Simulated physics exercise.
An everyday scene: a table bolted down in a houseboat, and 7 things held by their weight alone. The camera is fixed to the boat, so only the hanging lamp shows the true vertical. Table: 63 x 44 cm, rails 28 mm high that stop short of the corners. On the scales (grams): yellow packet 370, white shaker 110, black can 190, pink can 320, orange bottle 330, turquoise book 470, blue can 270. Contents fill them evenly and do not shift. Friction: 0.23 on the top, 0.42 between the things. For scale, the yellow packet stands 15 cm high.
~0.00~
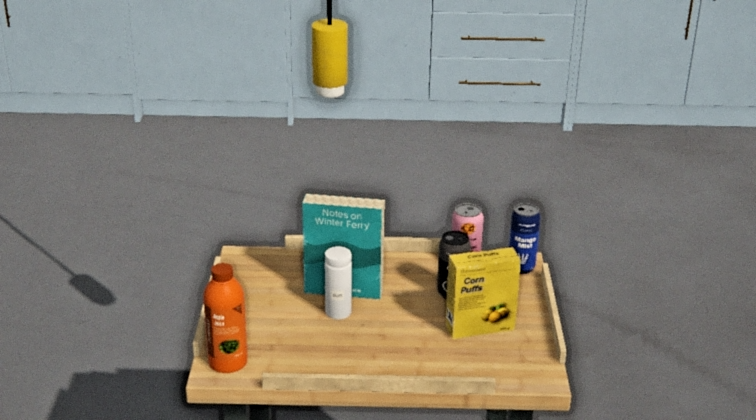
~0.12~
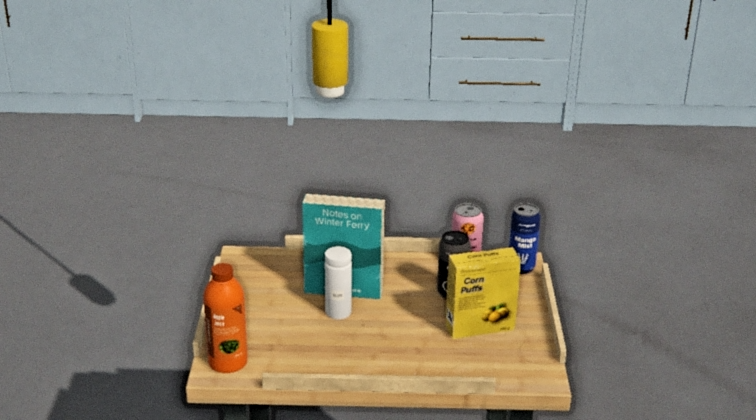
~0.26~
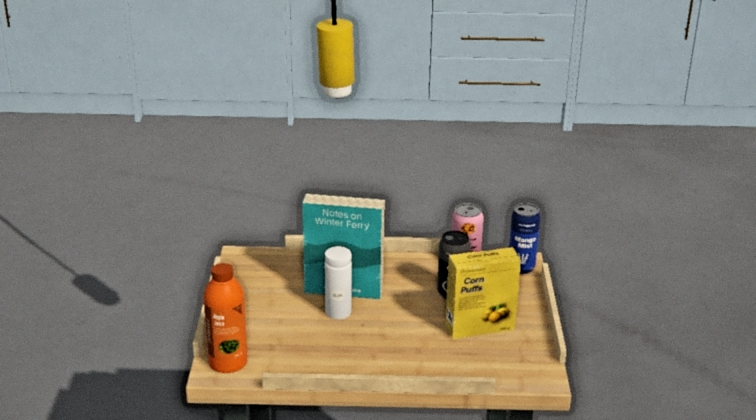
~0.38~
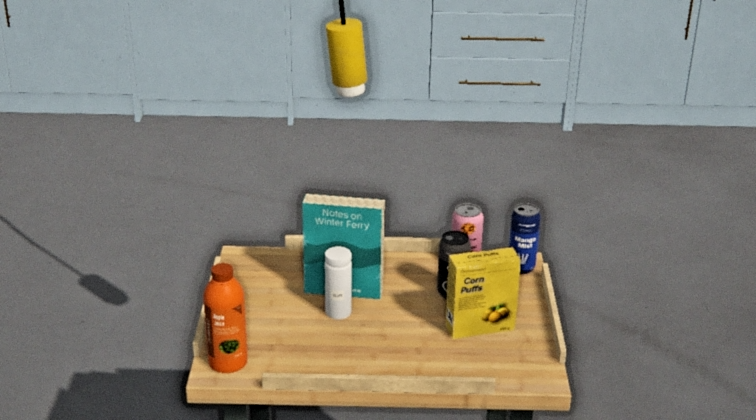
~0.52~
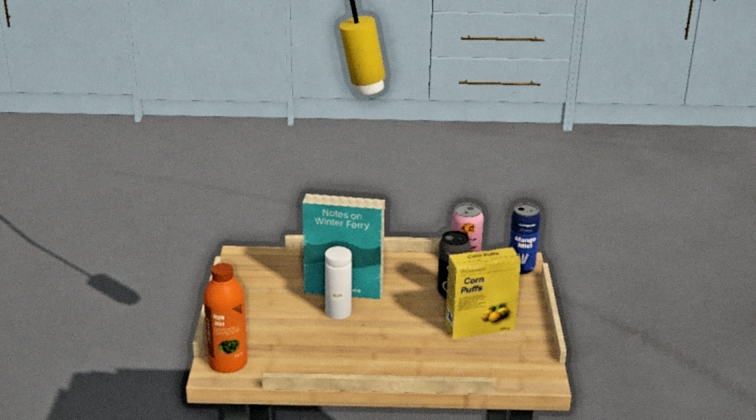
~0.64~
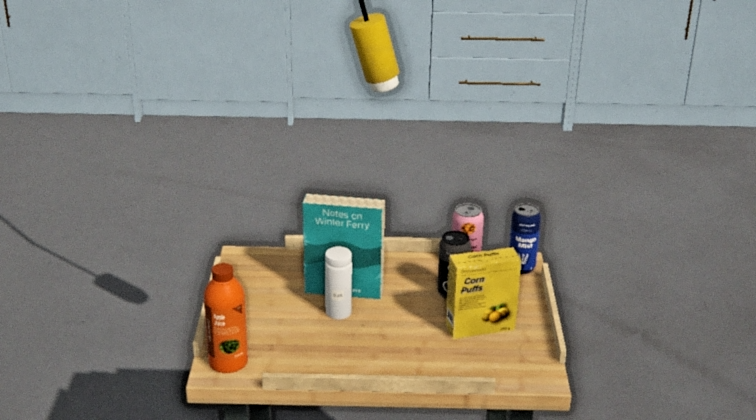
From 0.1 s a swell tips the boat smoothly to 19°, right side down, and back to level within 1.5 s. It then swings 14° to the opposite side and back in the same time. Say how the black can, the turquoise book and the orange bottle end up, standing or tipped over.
The black can is still upright, the turquoise book is still upright, the orange bottle is still upright.
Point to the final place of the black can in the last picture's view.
Near (526, 268).
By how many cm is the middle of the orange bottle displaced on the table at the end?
About 19 cm.
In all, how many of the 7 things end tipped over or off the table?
2 of them.
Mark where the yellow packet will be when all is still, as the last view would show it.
Around (512, 293).
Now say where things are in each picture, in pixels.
The first frame shows boat level; black can (454, 266); turquoise book (344, 247); orange bottle (225, 316).
The second frame shows boat level; pink can (467, 237); blue can (524, 239).
The third frame shows heel 2°, right side down; yellow packet (482, 293); white shaker (338, 283).
The fourth frame shows heel 6°, right side down; pink can (467, 237); blue can (524, 239).
The fifth frame shows heel 11°, right side down; yellow packet (482, 293); white shaker (338, 283).
The sixth frame shows heel 16°, right side down; black can (454, 266); turquoise book (344, 247); orange bottle (225, 316).
After 1.14 s, heel 13°, right side down; blue can now off the table; turquoise book slid 12 cm near (406, 249); black can slid 11 cm near (515, 267).
After 1.44 s, heel 2°, right side down; pink can now off the table; orange bottle slid 20 cm near (343, 319); turquoise book slid 21 cm near (454, 250).
At rest (3.6 s), off the table and tipped over, pink can and blue can; not toppled but over 5 cm from the start, yellow packet, white shaker, black can, orange bottle and turquoise book. In the last view, black can near (526, 268), turquoise book near (447, 249).
